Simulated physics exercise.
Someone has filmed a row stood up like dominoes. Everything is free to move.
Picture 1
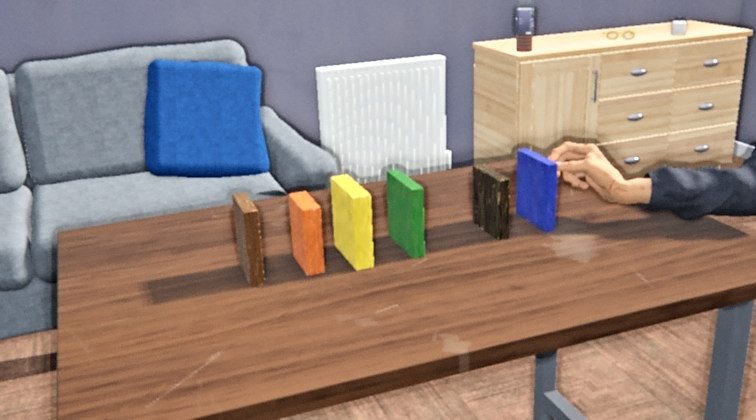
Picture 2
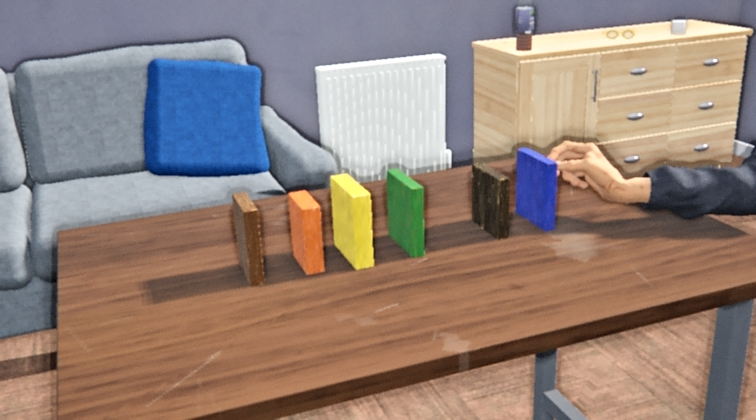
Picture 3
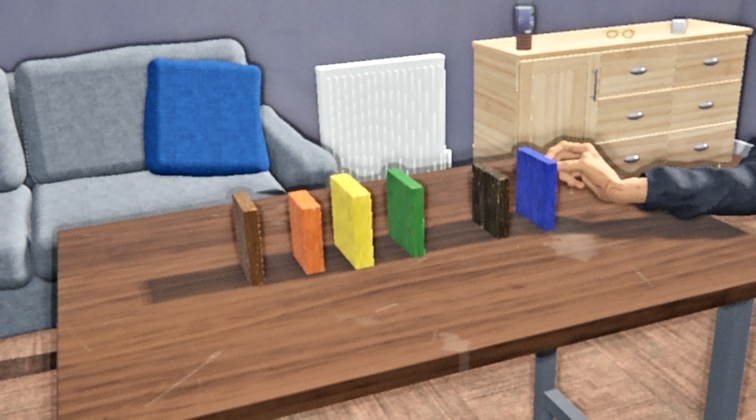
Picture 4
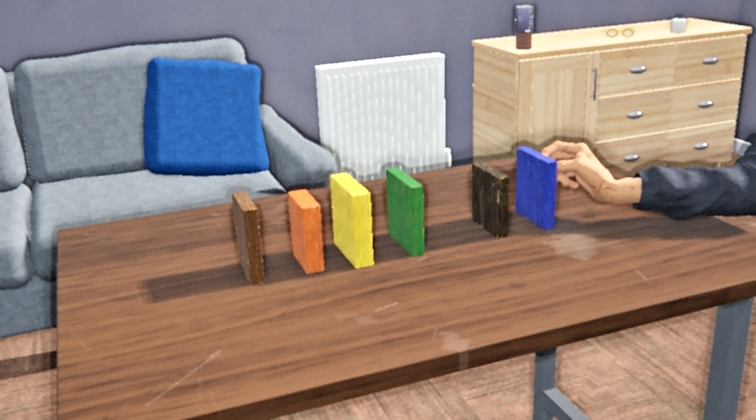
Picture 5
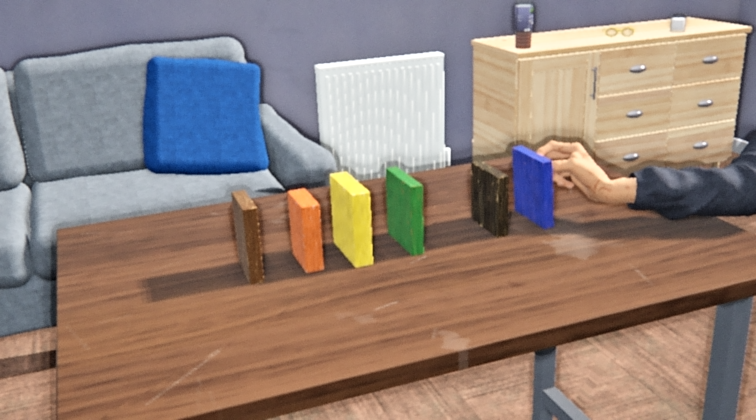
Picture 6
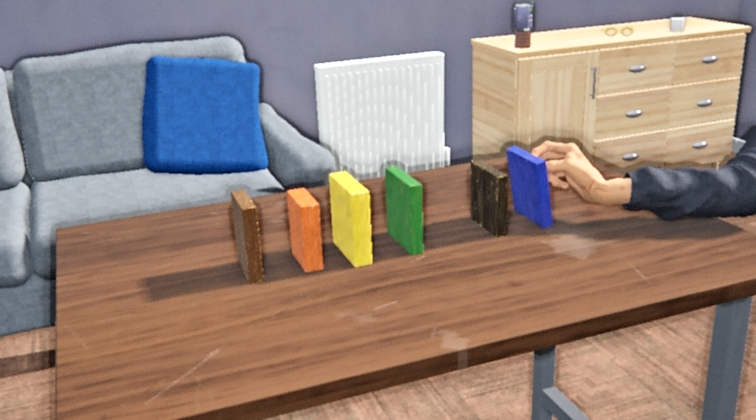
Living room table, a hand at right pushing the blue board, which tilts slightly left beside five other upright coloured pieces.
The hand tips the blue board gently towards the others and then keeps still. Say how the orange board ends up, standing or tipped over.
The orange board keeps standing.
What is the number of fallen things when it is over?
In all, 2.
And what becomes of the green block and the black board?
The green block keeps standing; the black board tips over.
Then, 0.30 s later than the last frame, blue board 50° over; black board tilted by 18°.
Then, 0.40 s later than the last frame, blue board 72° over; black board tilted by 64°.
When it is over, lying over on the table, black board; the other 3 as before. End places, in pixels of the last picture, orange board near (305, 230).
